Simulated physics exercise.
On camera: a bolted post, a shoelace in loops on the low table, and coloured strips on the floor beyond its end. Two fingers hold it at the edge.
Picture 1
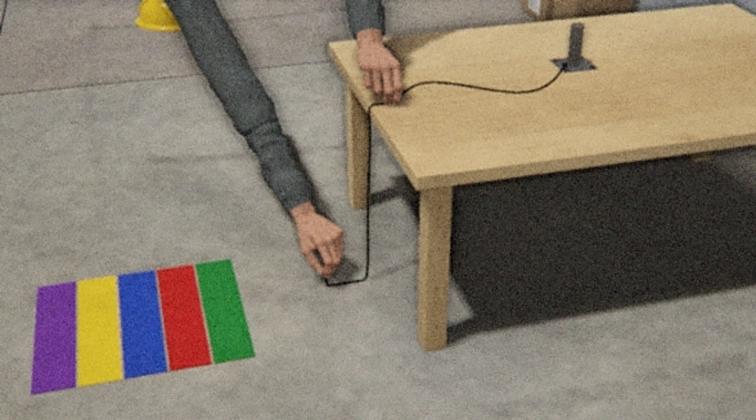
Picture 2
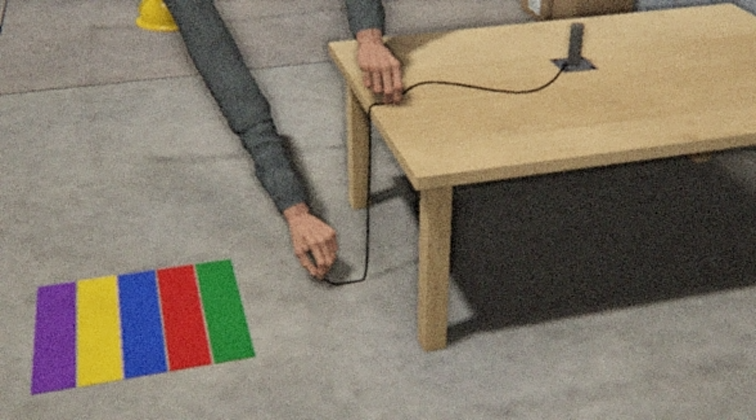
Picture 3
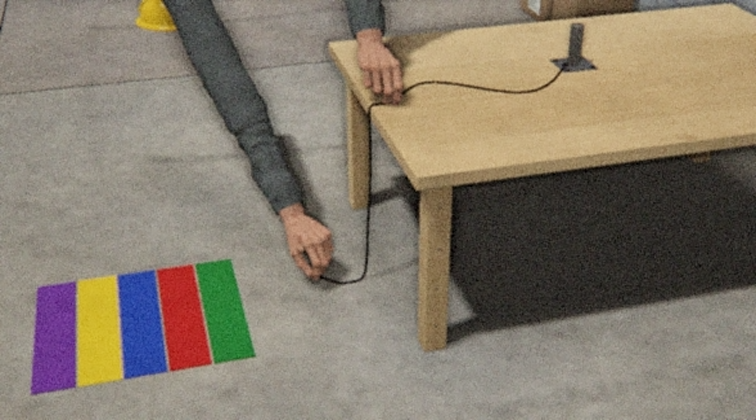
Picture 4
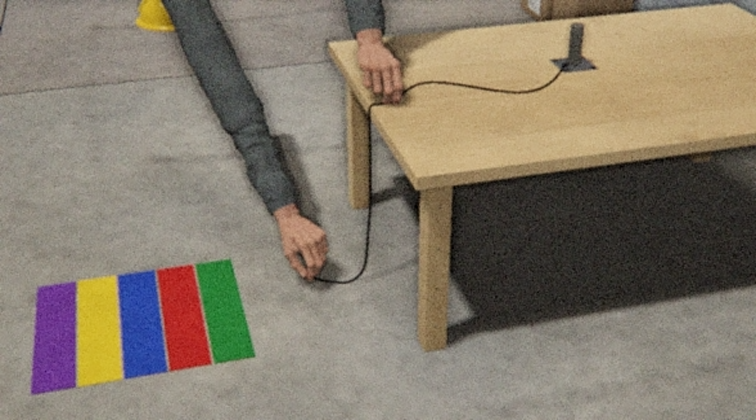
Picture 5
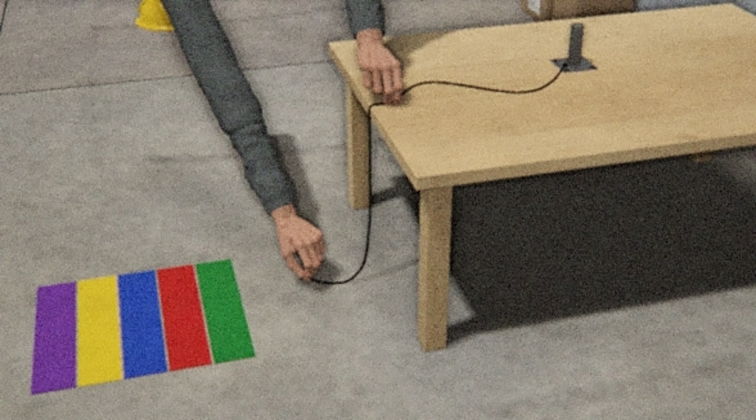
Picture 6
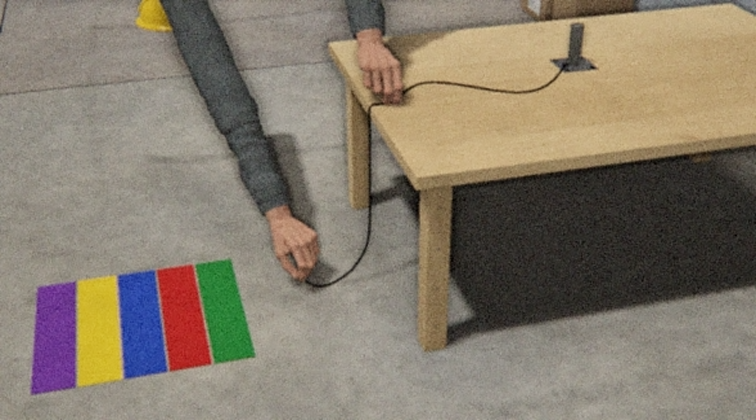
The footage shows one hand holding a dark cord at the edge of a wooden table while another hand, near the floor, draws its lower end slightly left, on the side of the green, red, blue, yellow and purple strips.
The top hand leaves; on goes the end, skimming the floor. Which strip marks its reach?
The blue one.
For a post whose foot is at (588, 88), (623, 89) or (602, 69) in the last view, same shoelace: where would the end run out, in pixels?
About (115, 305), (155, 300) and (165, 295).
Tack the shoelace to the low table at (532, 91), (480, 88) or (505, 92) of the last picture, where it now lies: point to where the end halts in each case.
The places are (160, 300), (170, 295) and (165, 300).
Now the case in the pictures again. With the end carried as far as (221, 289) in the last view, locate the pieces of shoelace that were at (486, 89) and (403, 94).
About (456, 86), and the other about (368, 109).
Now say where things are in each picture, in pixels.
The first frame shows end (325, 273); green (230, 340); red (188, 347); blue (144, 354); yellow (100, 362); purple (54, 369).
The second frame shows end (318, 274); shoelace through (556, 77) (496, 91) (418, 85) (370, 117) (368, 193) (367, 262).
The third frame shows end (313, 275).
The fourth frame shows end (308, 276); shoelace through (556, 77) (496, 91) (418, 85) (370, 117) (370, 192) (366, 262).
The fifth frame shows end (305, 276).
The sixth frame shows end (299, 277); shoelace through (556, 77) (496, 91) (418, 85) (370, 117) (370, 192) (358, 262).
Soon after, end near (221, 289); over green.
Then, end near (167, 297); over red.
At full stretch, end near (134, 302); over blue. It halts on the blue strip.
